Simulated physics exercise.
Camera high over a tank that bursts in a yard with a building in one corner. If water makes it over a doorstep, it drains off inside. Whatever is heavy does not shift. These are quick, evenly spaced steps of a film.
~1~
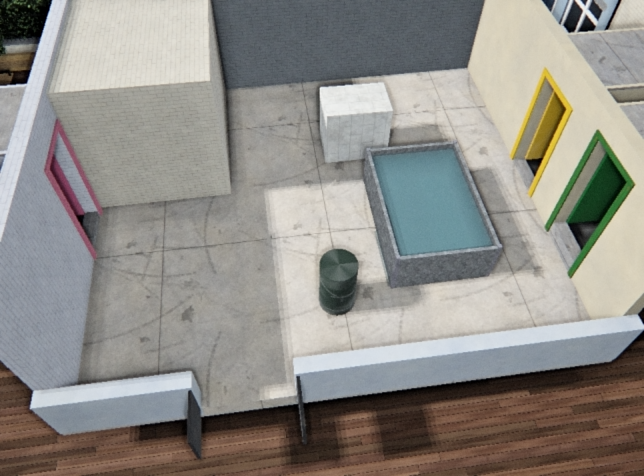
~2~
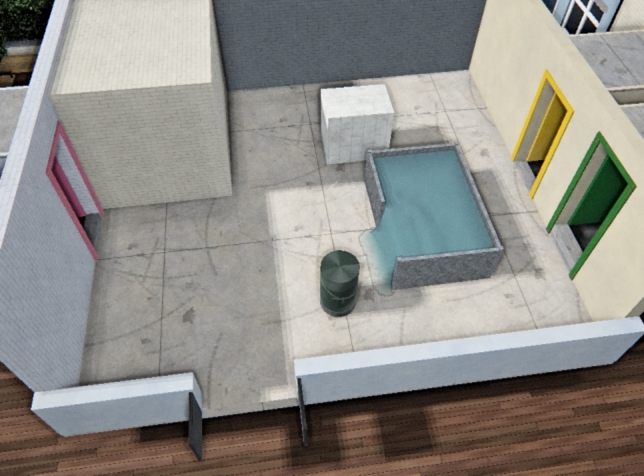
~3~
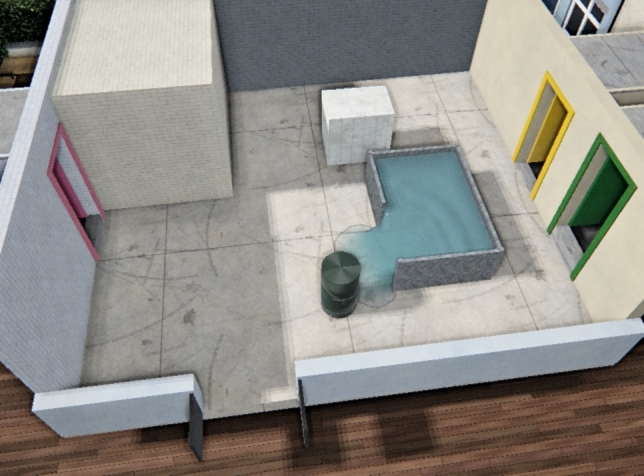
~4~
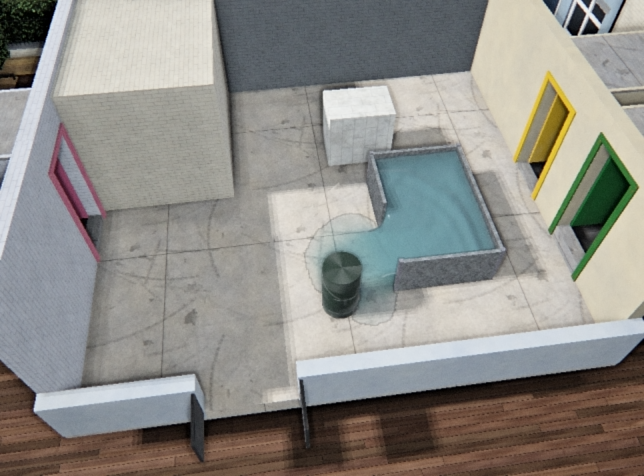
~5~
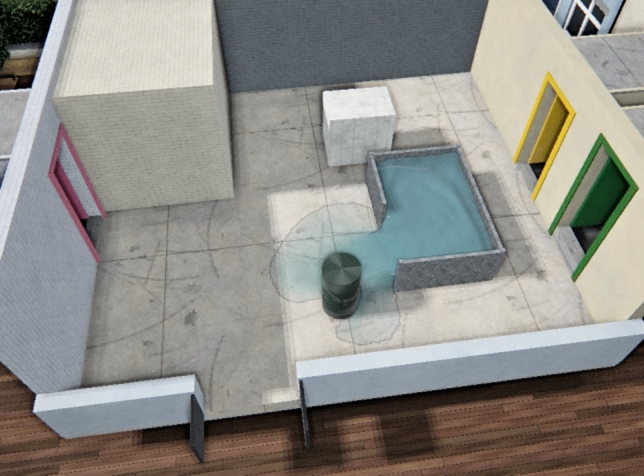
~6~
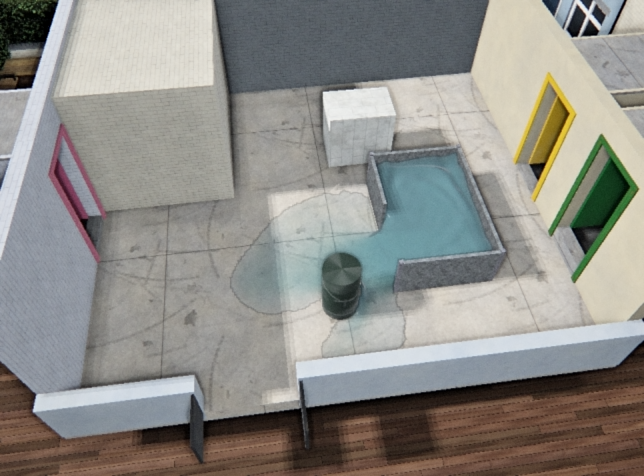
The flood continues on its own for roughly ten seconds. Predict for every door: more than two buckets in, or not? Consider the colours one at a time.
The pink door: More than two; the yellow door: Not more than two; the green door: Not more than two.
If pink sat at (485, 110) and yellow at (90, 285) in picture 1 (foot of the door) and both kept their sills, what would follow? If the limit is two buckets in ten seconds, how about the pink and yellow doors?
Well, the pink door comes up short, but the yellow door tops the limit.
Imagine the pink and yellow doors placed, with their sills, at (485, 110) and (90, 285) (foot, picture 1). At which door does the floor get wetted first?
Answer: The door marked yellow.
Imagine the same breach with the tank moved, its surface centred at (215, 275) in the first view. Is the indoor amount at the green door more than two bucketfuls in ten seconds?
As for the green door, it stays within the limit.
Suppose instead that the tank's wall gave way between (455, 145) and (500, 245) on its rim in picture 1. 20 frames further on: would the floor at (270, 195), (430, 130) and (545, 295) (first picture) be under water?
Bone-dry, submerged, submerged.
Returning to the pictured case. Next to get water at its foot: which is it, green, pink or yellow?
The pink door.
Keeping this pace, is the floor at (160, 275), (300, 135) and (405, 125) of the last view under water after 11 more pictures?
First spot soaked, second not wet, third not wet.
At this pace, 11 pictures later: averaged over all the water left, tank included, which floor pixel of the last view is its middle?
Point: (341, 259).
A moment on, water covers 30 % of the floor; the pink door not reached, the yellow door not reached, the green door not reached.
Next, water covers 45 % of the floor; the pink door under two buckets in, the yellow door not reached, the green door not reached.
Then, water covers 55 % of the floor; the pink door far over two buckets in, the yellow door not reached, the green door not reached.
Later, water covers 65 % of the floor; the pink door far over two buckets in, the yellow door wet at the sill, nothing in, the green door wet at the sill, nothing in.
In the end, water covers 80 % of the floor; the pink door far over two buckets in, the yellow door wet at the sill, nothing in, the green door wet at the sill, nothing in.
